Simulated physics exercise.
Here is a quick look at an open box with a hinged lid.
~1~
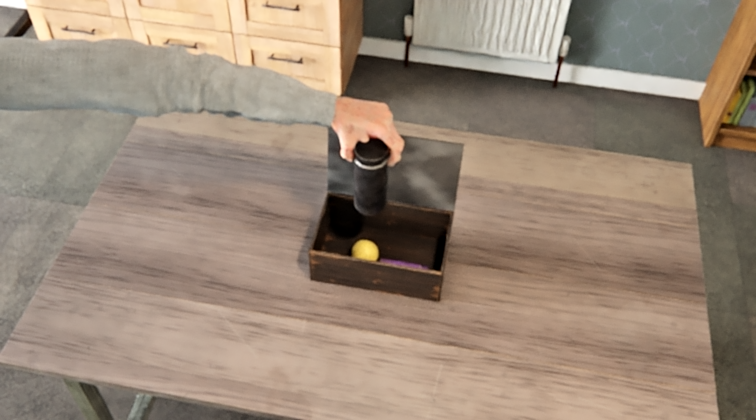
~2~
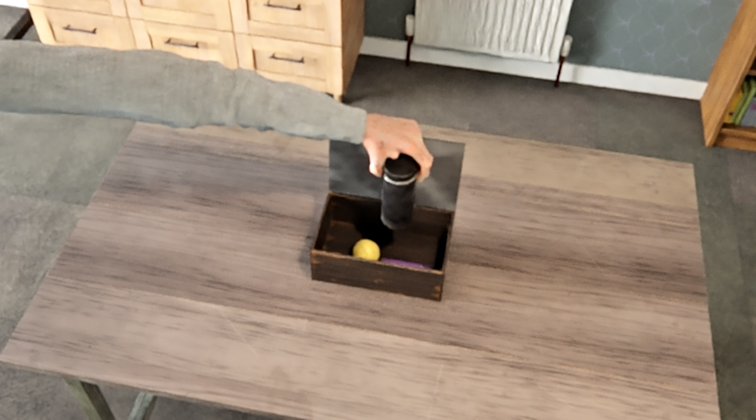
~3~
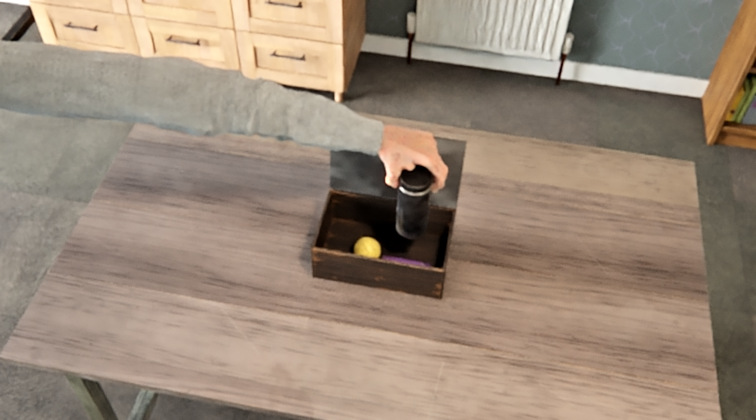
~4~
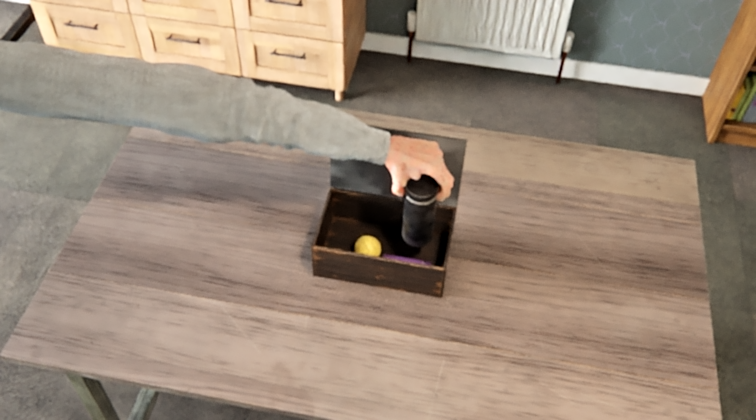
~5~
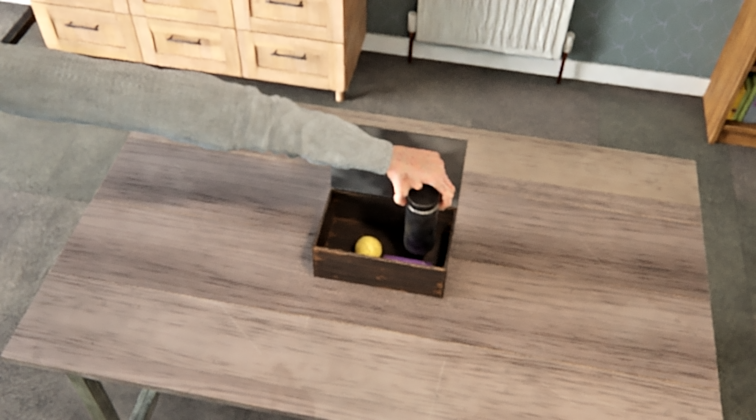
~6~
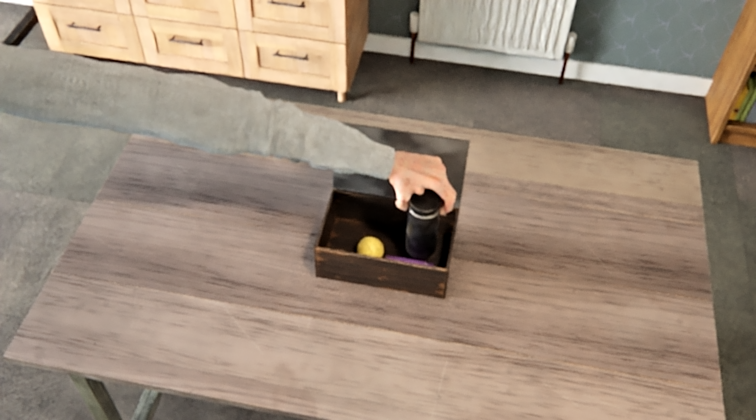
A hand moving a black jar rightward over an open box holding a yellow ball, then lowering it inside, still gripping it.
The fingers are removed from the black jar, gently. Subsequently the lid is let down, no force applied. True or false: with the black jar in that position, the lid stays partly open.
True.
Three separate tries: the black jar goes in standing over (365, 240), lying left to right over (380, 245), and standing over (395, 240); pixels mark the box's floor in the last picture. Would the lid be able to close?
On try one it won't go down; on try two it fits down fine; on try three it won't go down.
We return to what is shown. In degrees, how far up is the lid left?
Around 80 degrees.
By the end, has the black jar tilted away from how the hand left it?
After all that, it finishes out of line.
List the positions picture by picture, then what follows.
On its way; black jar (371, 177), in the first picture.
On its way; black jar (399, 192), in the second picture.
On its way; black jar (414, 202), in the third picture.
On its way; black jar (419, 211), in the fourth picture.
On its way; black jar (421, 220), in the fifth picture.
Put in, still held; black jar (423, 224), in the sixth picture.
Then, 0.20 s on from there, black jar turned 10° from how it was put near (423, 224).
Then, 0.30 s on from there, black jar turned 34° from how it was put near (424, 226).
Then, 1.30 s on from there, lid 80° above the rim; black jar turned 36° from how it was put near (423, 227).
In the end, lid 80° above the rim; toppled in the box, black jar; the other 2 unmoved. At the end, from the last picture's camera, black jar near (423, 227).
